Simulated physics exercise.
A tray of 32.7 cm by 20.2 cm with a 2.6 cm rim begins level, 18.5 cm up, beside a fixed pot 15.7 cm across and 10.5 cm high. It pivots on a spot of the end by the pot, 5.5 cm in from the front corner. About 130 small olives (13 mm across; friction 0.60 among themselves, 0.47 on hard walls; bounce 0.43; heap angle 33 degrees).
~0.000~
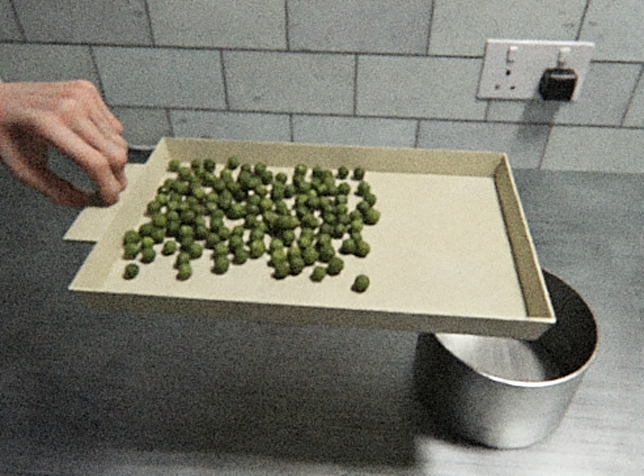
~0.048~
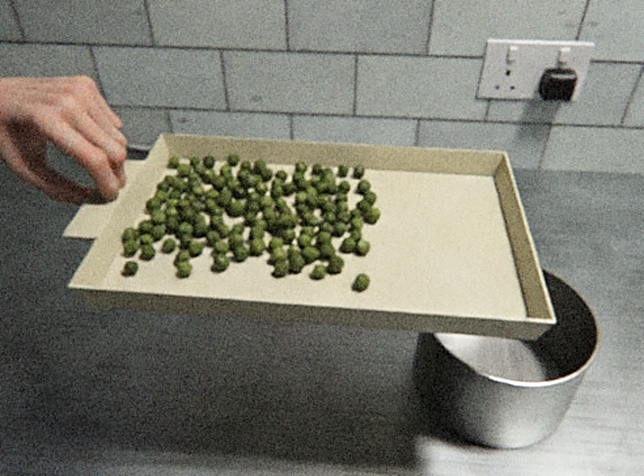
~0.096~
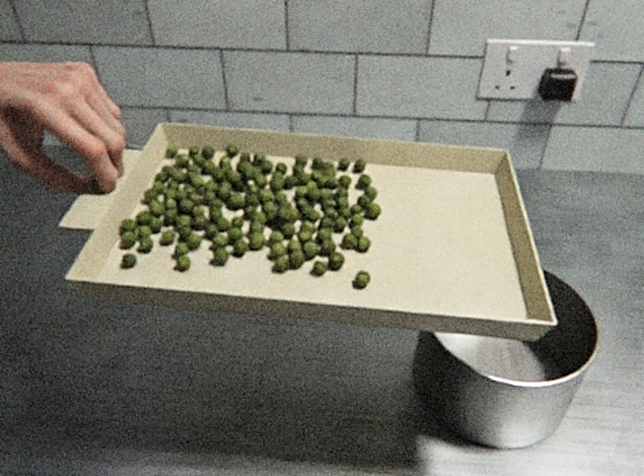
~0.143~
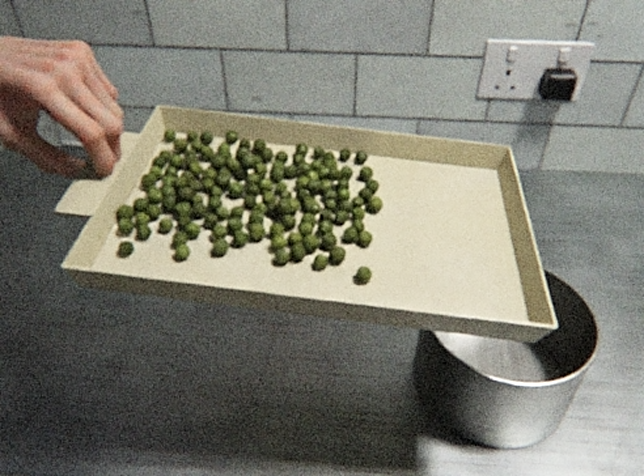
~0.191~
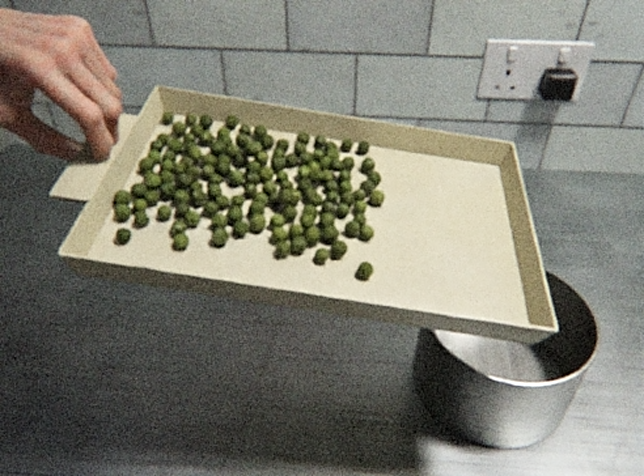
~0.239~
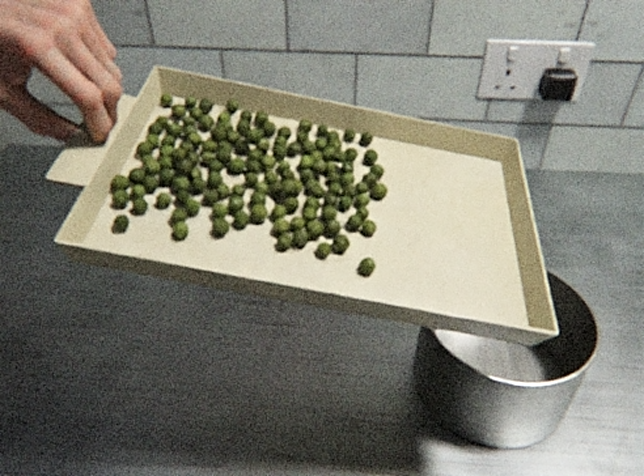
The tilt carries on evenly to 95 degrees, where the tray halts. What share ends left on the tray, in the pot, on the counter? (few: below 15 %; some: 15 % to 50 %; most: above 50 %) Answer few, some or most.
Tray: Few, pot: Few, counter: Most.
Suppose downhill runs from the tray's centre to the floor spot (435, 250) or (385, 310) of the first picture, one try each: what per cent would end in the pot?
Some 50 and 0 per cent.
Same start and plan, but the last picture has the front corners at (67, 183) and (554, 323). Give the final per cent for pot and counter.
Pot 30, counter 70.
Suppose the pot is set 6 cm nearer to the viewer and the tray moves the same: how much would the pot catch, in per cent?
It would be near 80 per cent.
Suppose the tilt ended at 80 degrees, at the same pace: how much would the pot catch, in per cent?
In that case some 0 per cent.
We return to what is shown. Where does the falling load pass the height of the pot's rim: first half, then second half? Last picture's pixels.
At about (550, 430), then at (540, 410).
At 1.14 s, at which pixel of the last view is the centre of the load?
At about (527, 303).
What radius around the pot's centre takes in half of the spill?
About 16 cm.
After 0.78 s, tilt 52 degrees; the tray holds 100 %, the pot 0 %.
After 1.14 s, tilt 77 degrees; the tray holds 80 %, the pot 0 %.
After 1.60 s, tilt 95 degrees; the tray holds 25 %, the pot 0 %.
In the end, at 2.7 s, tray 0 %, pot 5 %, counter 95 %.
